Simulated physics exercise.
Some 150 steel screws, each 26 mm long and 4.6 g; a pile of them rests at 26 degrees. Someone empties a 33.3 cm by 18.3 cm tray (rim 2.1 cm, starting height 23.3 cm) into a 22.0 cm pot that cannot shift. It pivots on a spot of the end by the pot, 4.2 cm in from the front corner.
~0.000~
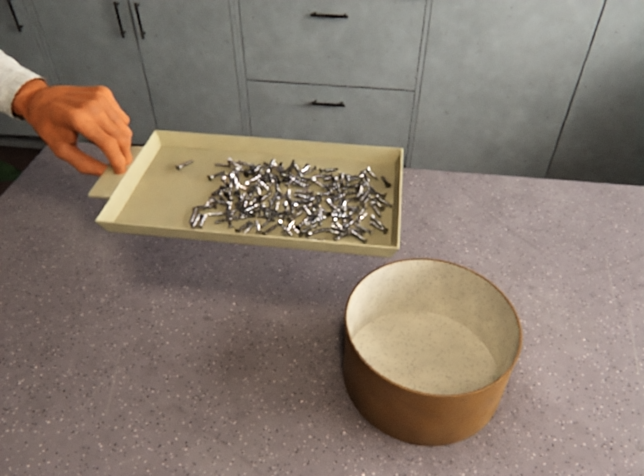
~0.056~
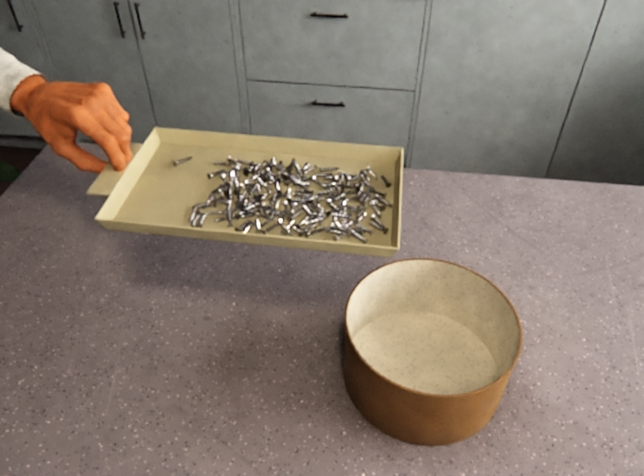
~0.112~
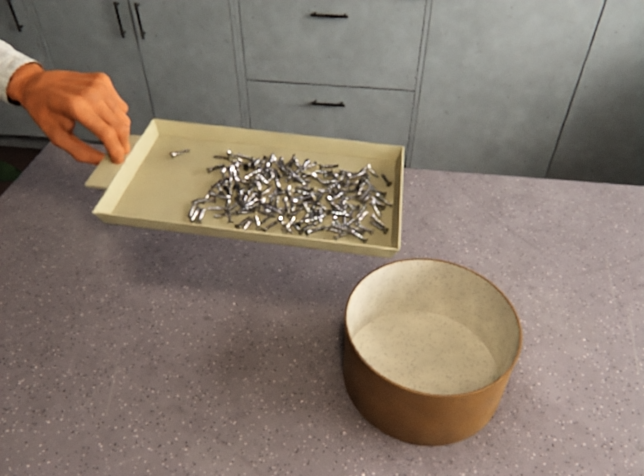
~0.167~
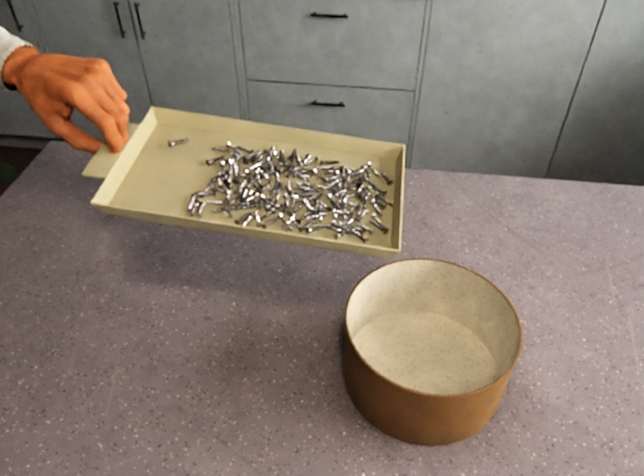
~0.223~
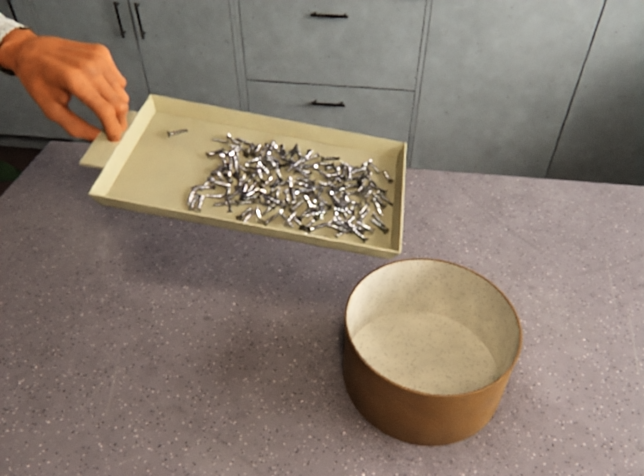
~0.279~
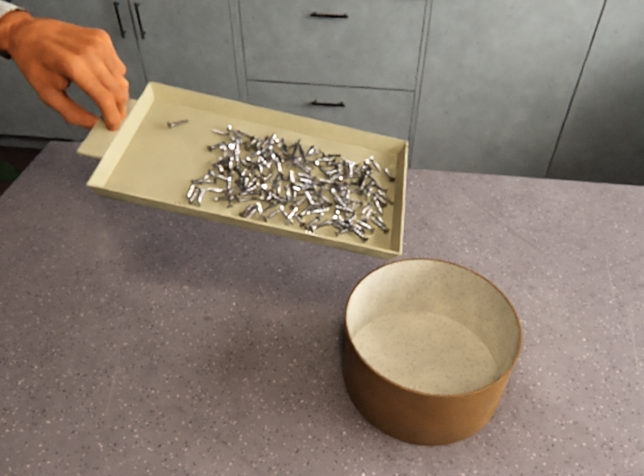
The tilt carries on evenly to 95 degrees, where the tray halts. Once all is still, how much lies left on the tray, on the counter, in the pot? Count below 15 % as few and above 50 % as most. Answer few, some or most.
Tray: Few, counter: Few, pot: Most.
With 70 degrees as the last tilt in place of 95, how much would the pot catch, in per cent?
It would be near 80 per cent.
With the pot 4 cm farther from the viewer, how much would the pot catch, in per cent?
It would be near 90 per cent.
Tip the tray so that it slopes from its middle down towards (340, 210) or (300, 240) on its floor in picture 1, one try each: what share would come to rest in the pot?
About 90 and 95 per cent.
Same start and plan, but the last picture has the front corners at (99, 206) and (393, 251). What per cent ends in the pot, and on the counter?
Pot 70, counter 30.
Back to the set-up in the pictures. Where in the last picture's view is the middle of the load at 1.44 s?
Around (402, 242).
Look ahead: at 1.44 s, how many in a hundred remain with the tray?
Roughly 75 per cent.
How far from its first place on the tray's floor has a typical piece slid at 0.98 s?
Roughly 10 cm.
Then, at 0.98 s, tilt 51 degrees; the tray holds 100 %, the pot 0 %.
After 1.44 s, tilt 77 degrees; the tray holds 75 %, the pot 15 %.
After 1.98 s, tilt 95 degrees; the tray holds 0 %, the pot 100 %.
At rest (2.4 s), tray 0 %, counter 0 %, pot 100 %.
